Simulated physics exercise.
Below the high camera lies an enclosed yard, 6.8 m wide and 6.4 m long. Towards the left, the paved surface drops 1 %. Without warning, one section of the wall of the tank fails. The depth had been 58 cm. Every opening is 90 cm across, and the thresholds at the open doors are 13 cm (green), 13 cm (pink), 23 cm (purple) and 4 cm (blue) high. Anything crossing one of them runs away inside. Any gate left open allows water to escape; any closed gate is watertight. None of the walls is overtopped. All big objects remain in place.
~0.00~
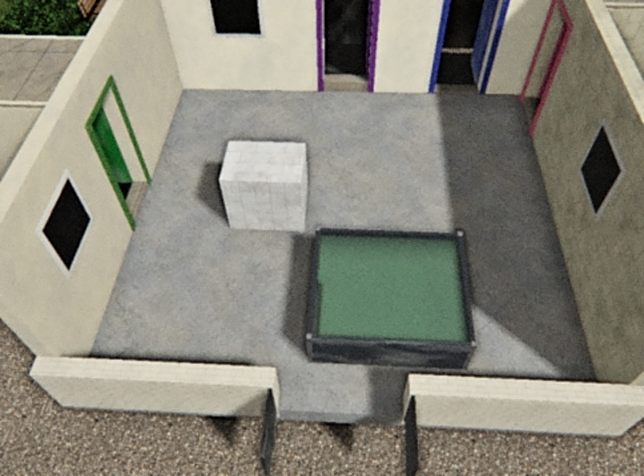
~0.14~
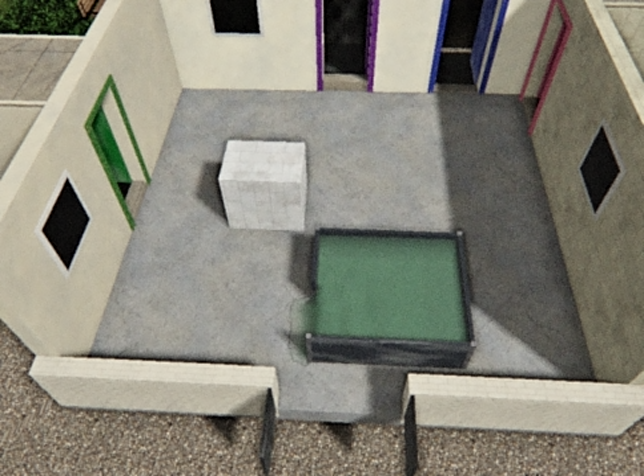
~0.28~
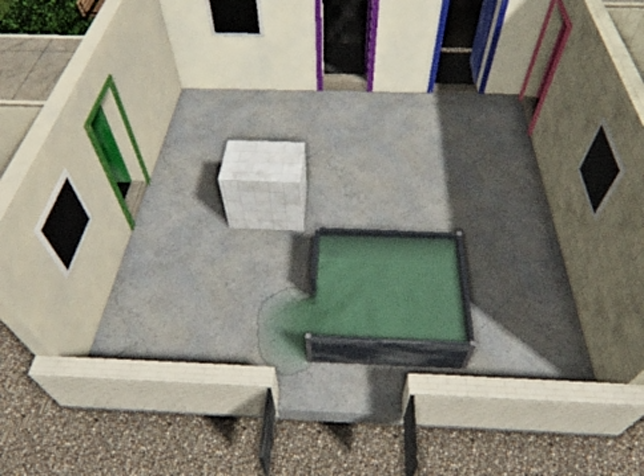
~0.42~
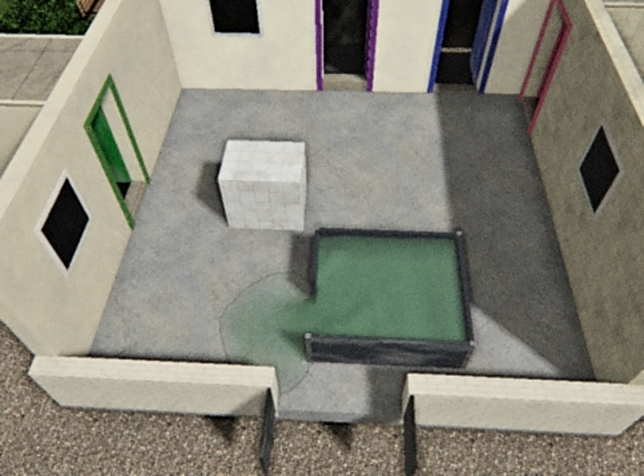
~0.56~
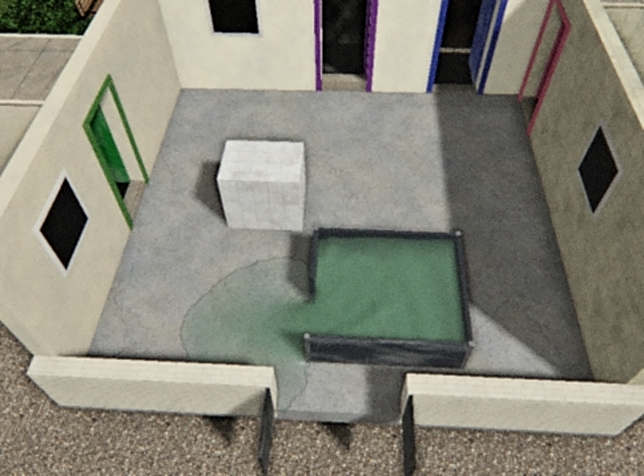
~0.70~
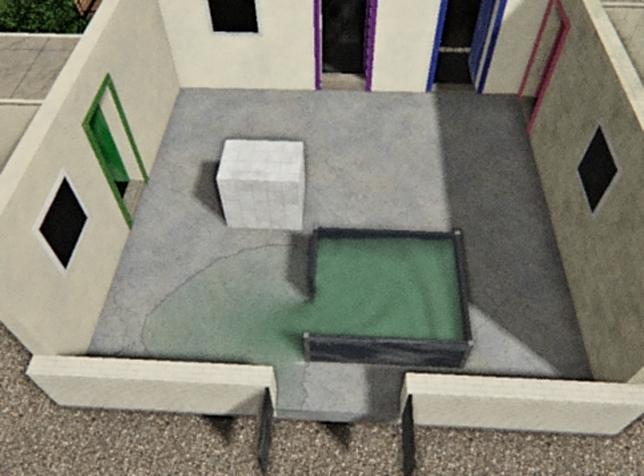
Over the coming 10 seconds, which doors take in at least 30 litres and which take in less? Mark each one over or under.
Green door - under; pink door - under; purple door - under; blue door - under.
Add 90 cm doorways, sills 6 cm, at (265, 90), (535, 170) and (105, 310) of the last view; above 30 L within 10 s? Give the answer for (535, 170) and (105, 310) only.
Door 1: Lower; door 2: Higher.
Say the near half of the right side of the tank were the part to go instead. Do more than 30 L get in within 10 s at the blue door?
Relative to that limit, blue ends up on the high side.
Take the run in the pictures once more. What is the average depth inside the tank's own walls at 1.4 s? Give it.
Some 41 cm on average.
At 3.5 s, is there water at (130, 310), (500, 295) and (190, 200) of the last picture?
Going in order, covered, then clear, then covered.
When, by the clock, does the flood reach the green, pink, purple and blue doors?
Arrival times: Green 1.8 seconds, pink 7.5 seconds, purple 5.0 seconds, blue 6.0 seconds.
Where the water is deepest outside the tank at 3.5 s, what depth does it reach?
Max around 24 cm.
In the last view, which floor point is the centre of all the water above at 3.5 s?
Around (263, 287) in the last picture.
After 1.4 s water covers 20 % of the floor and is deepest (40 cm) near (78, 381); green door not reached, pink door not reached, purple door not reached, blue door not reached.
After 2.2 s water covers 20 % of the floor and is deepest (39 cm) near (116, 345); green door 9 cm at the sill, 0 L in, pink door not reached, purple door not reached, blue door not reached.
After 3.5 s water covers 30 % of the floor and is deepest (24 cm) near (87, 356); green door 12 cm at the sill, 0 L in, pink door not reached, purple door not reached, blue door not reached.
After 6.0 s water covers 45 % of the floor and is deepest (19 cm) near (174, 106); green door 9 cm at the sill, 0 L in, pink door not reached, purple door 6 cm at the sill, 0 L in, blue door not reached.
After 10.0 s water covers 85 % of the floor and is deepest (13 cm) near (176, 101); green door 6 cm at the sill, 0 L in, pink door 7 cm at the sill, 0 L in, purple door 5 cm at the sill, 0 L in, blue door 3 cm at the sill, 0 L in.
